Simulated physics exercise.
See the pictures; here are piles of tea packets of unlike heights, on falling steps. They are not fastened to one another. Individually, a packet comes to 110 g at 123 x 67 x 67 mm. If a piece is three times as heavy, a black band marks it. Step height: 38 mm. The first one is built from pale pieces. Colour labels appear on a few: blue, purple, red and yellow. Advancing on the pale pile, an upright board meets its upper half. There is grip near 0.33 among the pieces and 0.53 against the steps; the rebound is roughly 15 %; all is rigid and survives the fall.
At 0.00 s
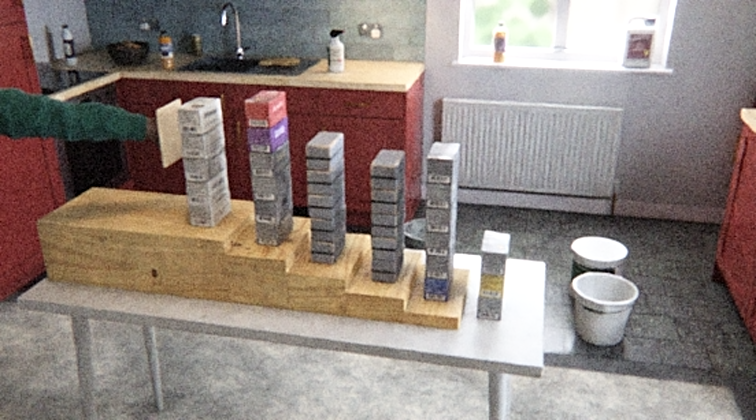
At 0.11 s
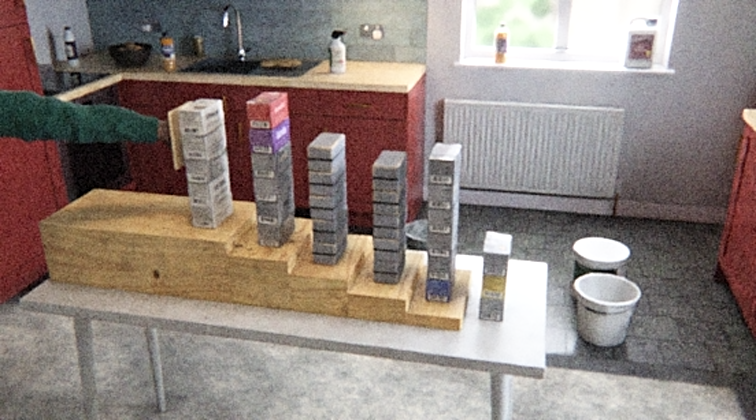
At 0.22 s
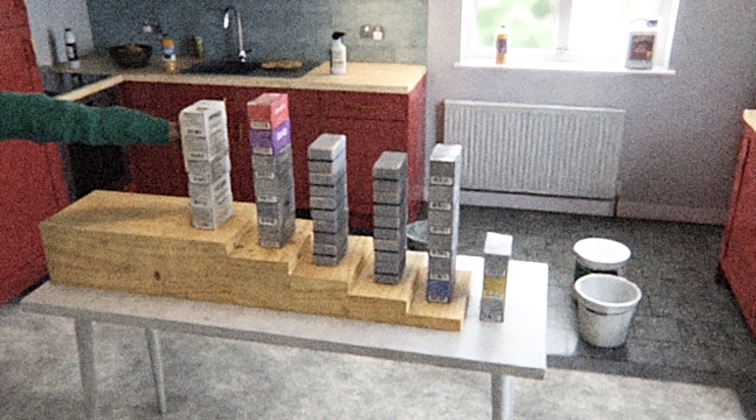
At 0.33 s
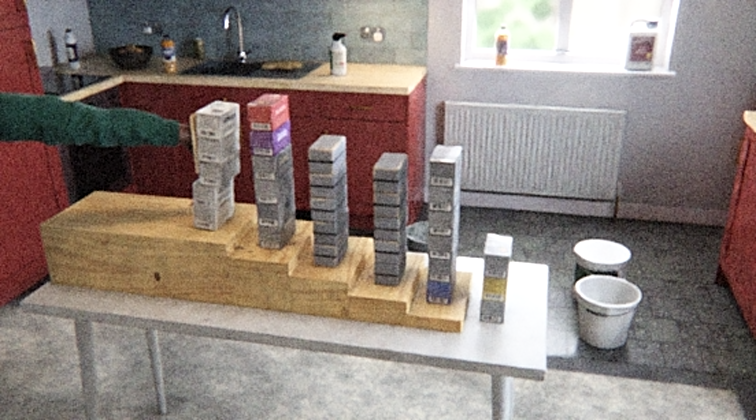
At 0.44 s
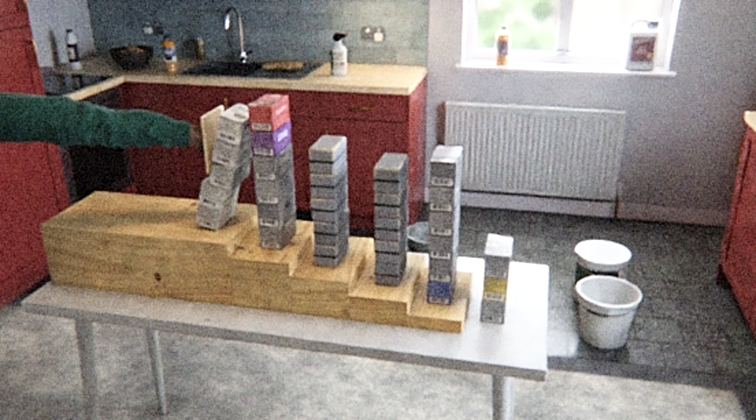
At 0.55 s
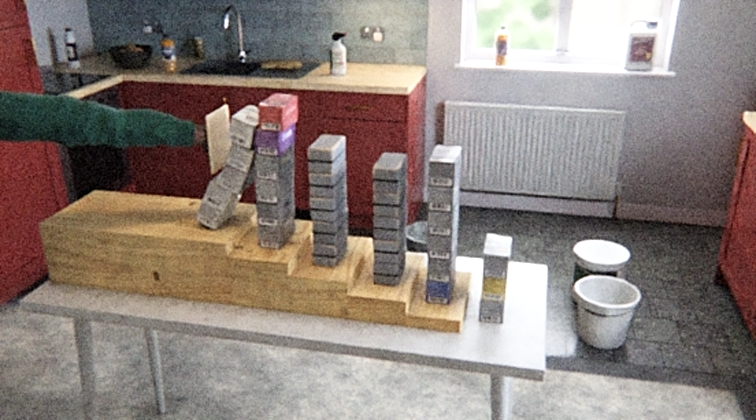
A green-sleeved arm moved a pale board right against the upper part of the leftmost stack of small packets, which leaned into the next stack and nudged its red and purple packets out of line.
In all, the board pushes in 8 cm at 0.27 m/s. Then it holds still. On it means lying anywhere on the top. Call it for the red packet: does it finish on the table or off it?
It finishes off the table.
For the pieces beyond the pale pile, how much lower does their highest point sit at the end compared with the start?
28 cm.
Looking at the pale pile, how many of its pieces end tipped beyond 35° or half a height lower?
Tally of pale pieces: 5.
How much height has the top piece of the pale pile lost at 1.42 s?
18 cm.
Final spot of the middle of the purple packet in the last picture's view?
Around (388, 219).
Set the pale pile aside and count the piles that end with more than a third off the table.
Summing them, I get 2 in all.
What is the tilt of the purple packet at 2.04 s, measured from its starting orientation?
Some 5 degrees.
After 1.42 s, 5 of the pale pile down; none of the 25 other packets off the table, 13 disturbed; red packet upside down; purple packet 59° from how it stood, 10 cm lower.
After 2.04 s, 5 of the pale pile down; none of the 25 other packets off the table, 21 disturbed; red packet on its side; yellow packet on its side.
In the end (2.7 s), 5 of the pale pile down; 7 of the 25 other packets off the table; red packet upside down; yellow packet upside down; blue packet unmoved.
